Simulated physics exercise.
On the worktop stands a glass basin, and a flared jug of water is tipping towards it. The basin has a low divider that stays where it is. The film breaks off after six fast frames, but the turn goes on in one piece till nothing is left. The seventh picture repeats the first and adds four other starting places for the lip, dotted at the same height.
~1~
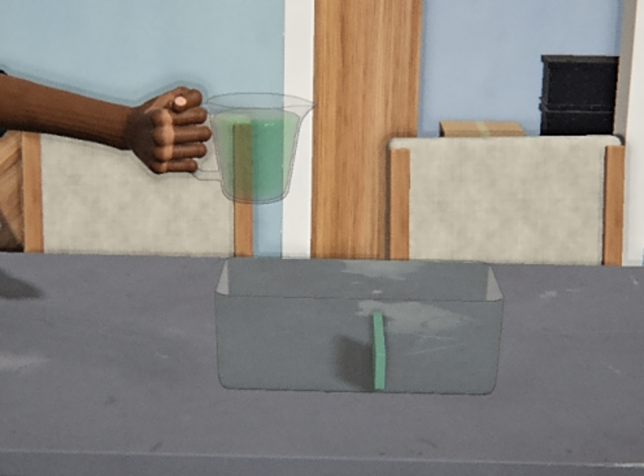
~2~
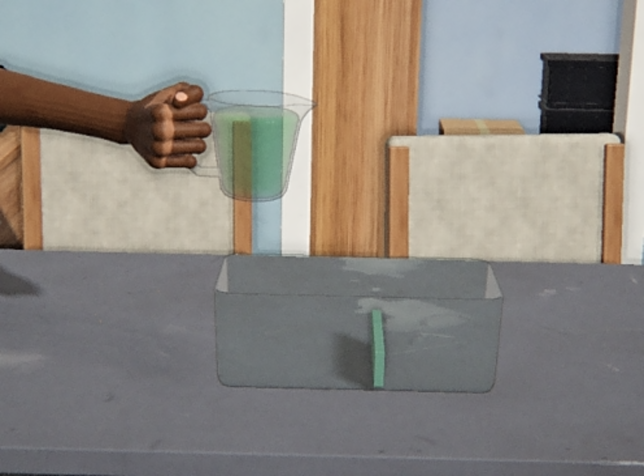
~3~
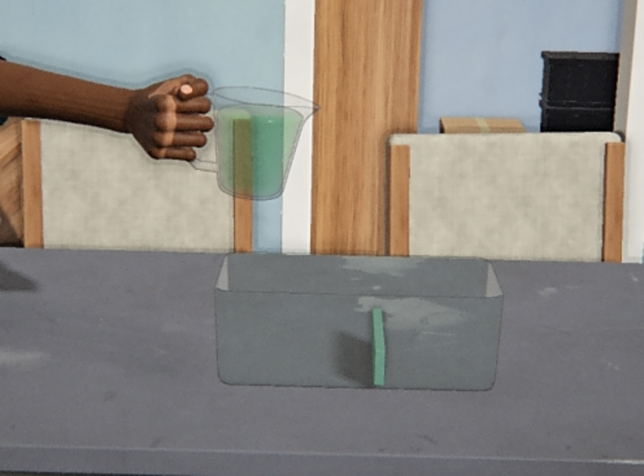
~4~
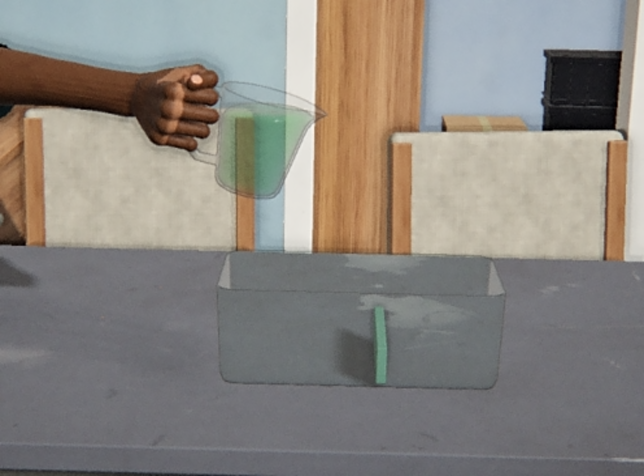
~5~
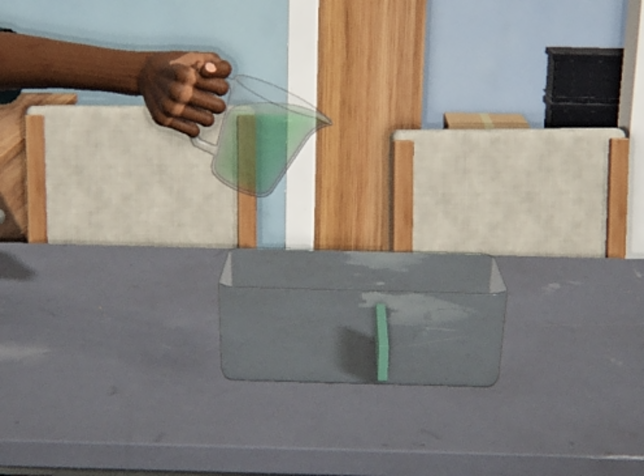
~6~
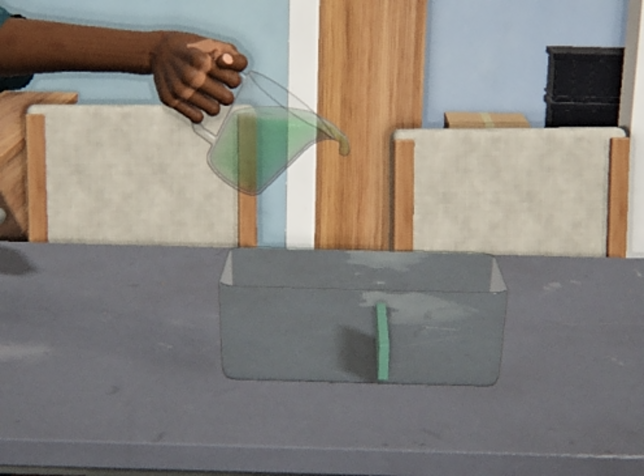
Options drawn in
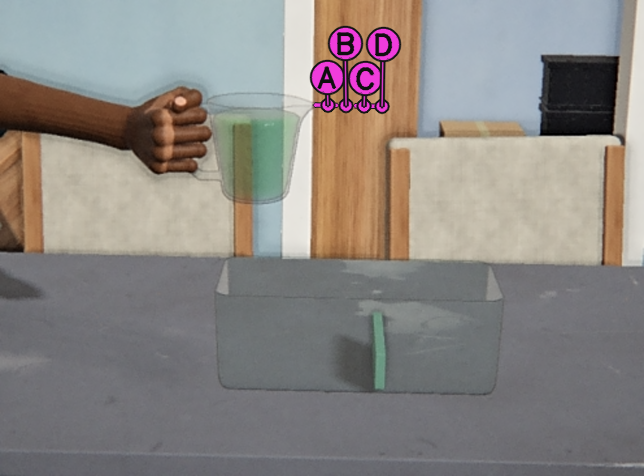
The clip shows a hand holding a clear jug of greenish liquid above a glass basin with a green upright strip, first keeping it upright, then gradually tilting it rightward until a little liquid passes over the lip.
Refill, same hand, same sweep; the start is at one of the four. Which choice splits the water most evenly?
Place A.
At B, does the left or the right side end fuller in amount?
More ends on the right.
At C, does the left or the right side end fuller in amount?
The right side.
In magenta, A at (328, 105); B at (346, 105); C at (364, 106); D at (382, 106).
If A is chosen, about 50 % ends left of the wall and 49 % right of it.
If B is chosen, about 25 % ends left of the wall and 74 % right of it.
If C is chosen, about 13 % ends left of the wall and 86 % right of it.
If D is chosen, about 5 % ends left of the wall and 93 % right of it.
